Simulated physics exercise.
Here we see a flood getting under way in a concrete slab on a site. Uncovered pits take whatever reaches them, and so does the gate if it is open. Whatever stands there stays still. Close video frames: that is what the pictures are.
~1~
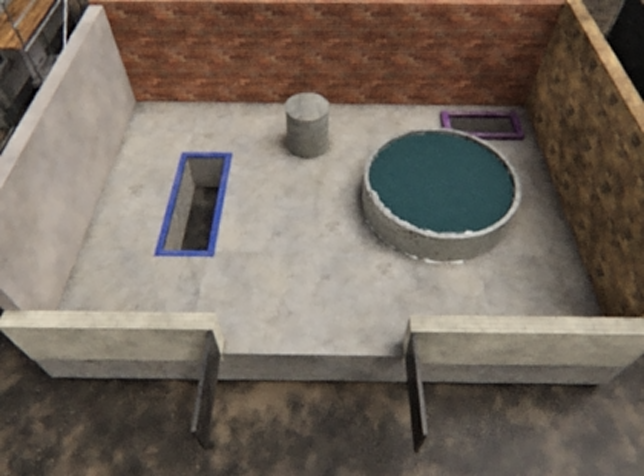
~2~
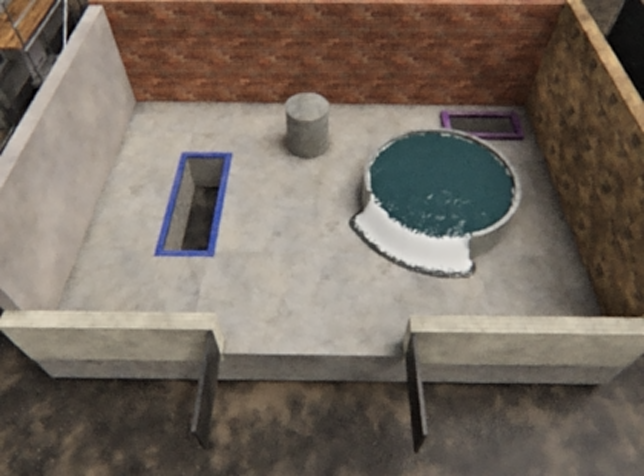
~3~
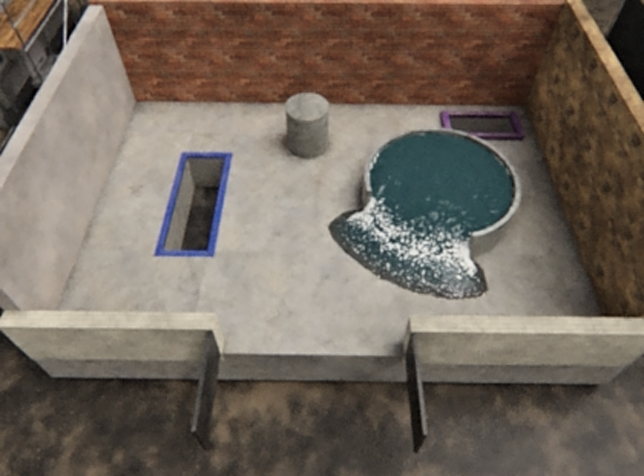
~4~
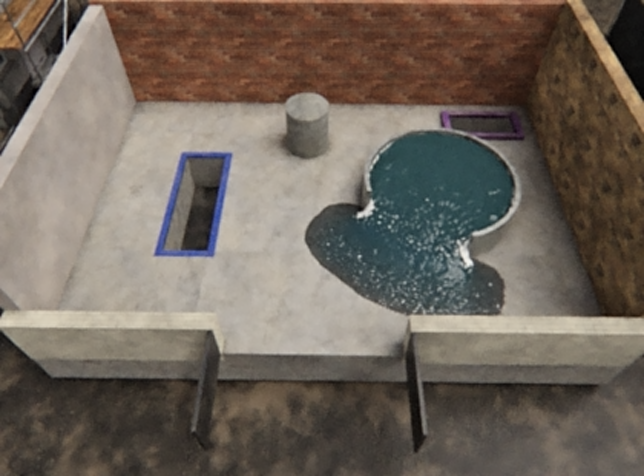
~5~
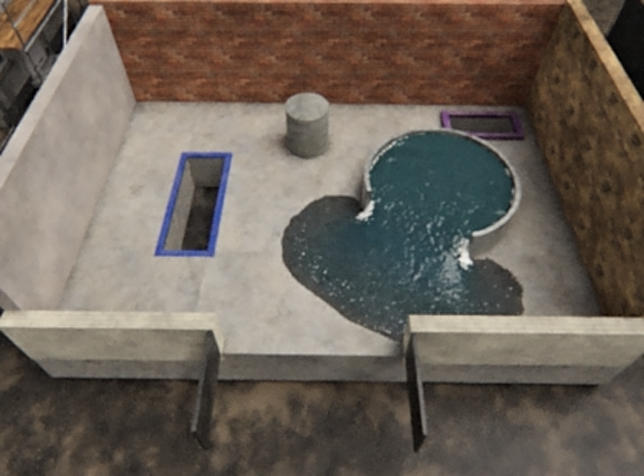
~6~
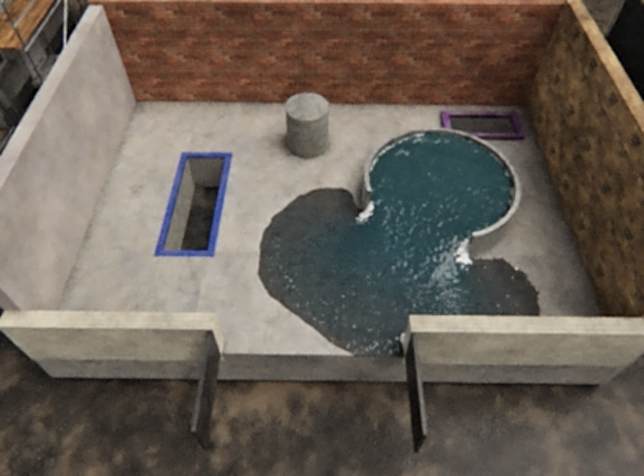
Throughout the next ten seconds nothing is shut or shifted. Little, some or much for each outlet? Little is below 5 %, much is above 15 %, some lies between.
The gate gets much. The blue pit gets some. The purple pit gets little.
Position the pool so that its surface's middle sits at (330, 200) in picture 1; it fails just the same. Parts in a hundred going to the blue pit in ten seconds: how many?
Blue: About 12 %.
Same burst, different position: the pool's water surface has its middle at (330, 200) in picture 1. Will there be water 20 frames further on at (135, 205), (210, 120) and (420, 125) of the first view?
In order: Inundated, then unflooded, then unflooded.
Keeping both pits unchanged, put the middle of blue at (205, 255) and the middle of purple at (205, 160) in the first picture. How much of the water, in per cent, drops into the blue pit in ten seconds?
Share for blue: 14 in a hundred.
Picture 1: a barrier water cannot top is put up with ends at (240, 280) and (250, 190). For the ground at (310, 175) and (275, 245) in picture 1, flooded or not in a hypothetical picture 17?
Going in order, I'd say kept out of it and drenched.
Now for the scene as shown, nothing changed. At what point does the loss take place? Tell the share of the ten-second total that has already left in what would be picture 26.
Share gone: About 55 %.
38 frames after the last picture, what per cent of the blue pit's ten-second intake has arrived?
About 40 per cent.
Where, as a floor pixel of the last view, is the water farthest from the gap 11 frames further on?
The farthest wet point should be near (59, 335).
A moment on, water covers 30 % of the floor; the gate 4 %, the blue pit 0 %, the purple pit 0 %.
Next, water covers 35 % of the floor; the gate 15 %, the blue pit 1 %, the purple pit 0 %.
Then, water covers 40 % of the floor; the gate 29 %, the blue pit 1 %, the purple pit 0 %.
Later, water covers 60 % of the floor; the gate 41 %, the blue pit 3 %, the purple pit 0 %.
In the end, water covers 80 % of the floor; the gate 47 %, the blue pit 7 %, the purple pit 0 %.
